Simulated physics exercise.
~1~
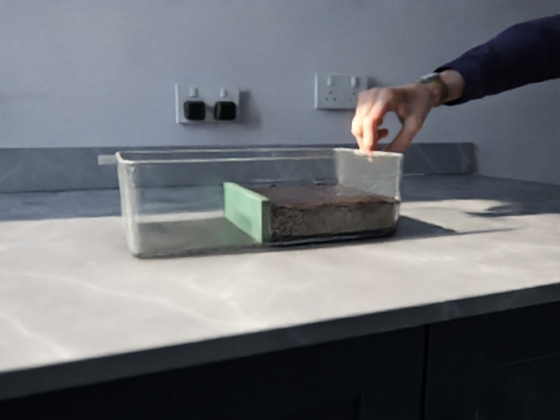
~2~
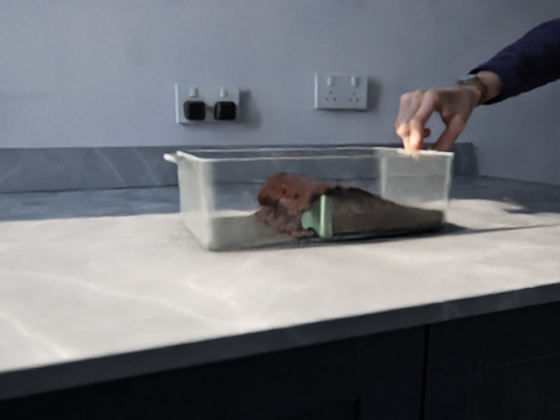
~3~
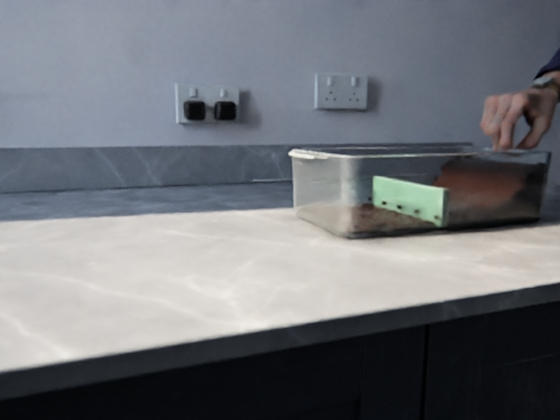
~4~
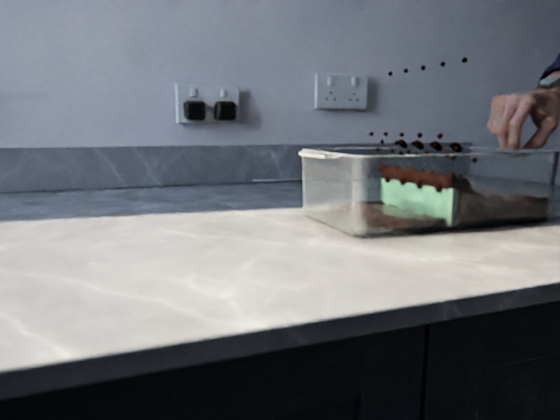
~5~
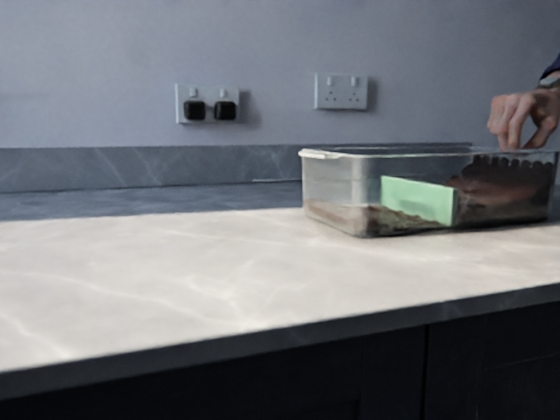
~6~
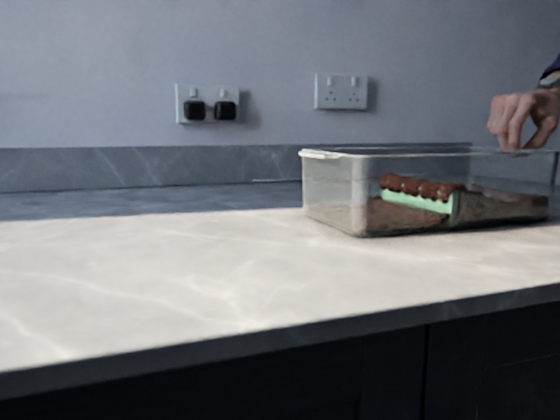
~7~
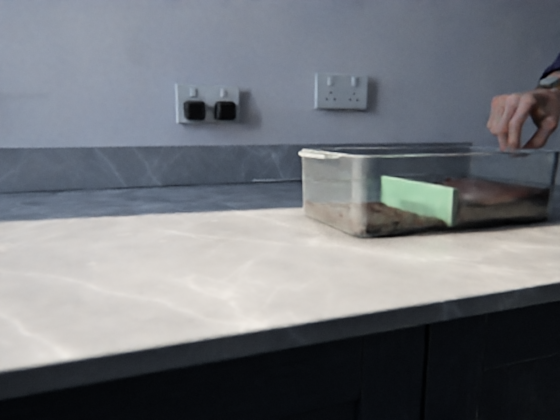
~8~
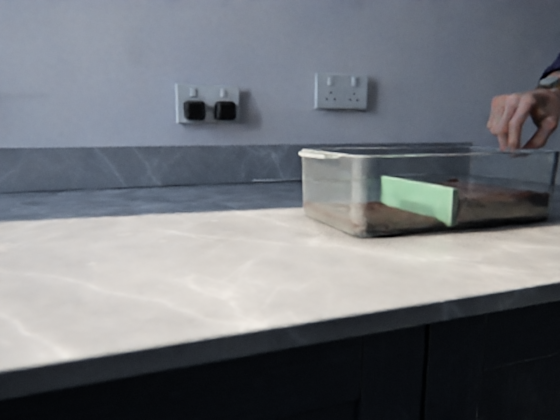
A hand in a dark sleeve grips the right end of a clear food box on a pale, marbled kitchen counter, seen from the front against a grey wall with two sockets. A green divider stands inside, with dark brown coffee filling only the right part. The hand draws the box rightwards, and the coffee surges up and over the divider into the left side. The box stops near the right edge, where the coffee sloshes and throws up dark drops. It then settles low, with a shallow layer left of the upright divider and the hand still holding on.
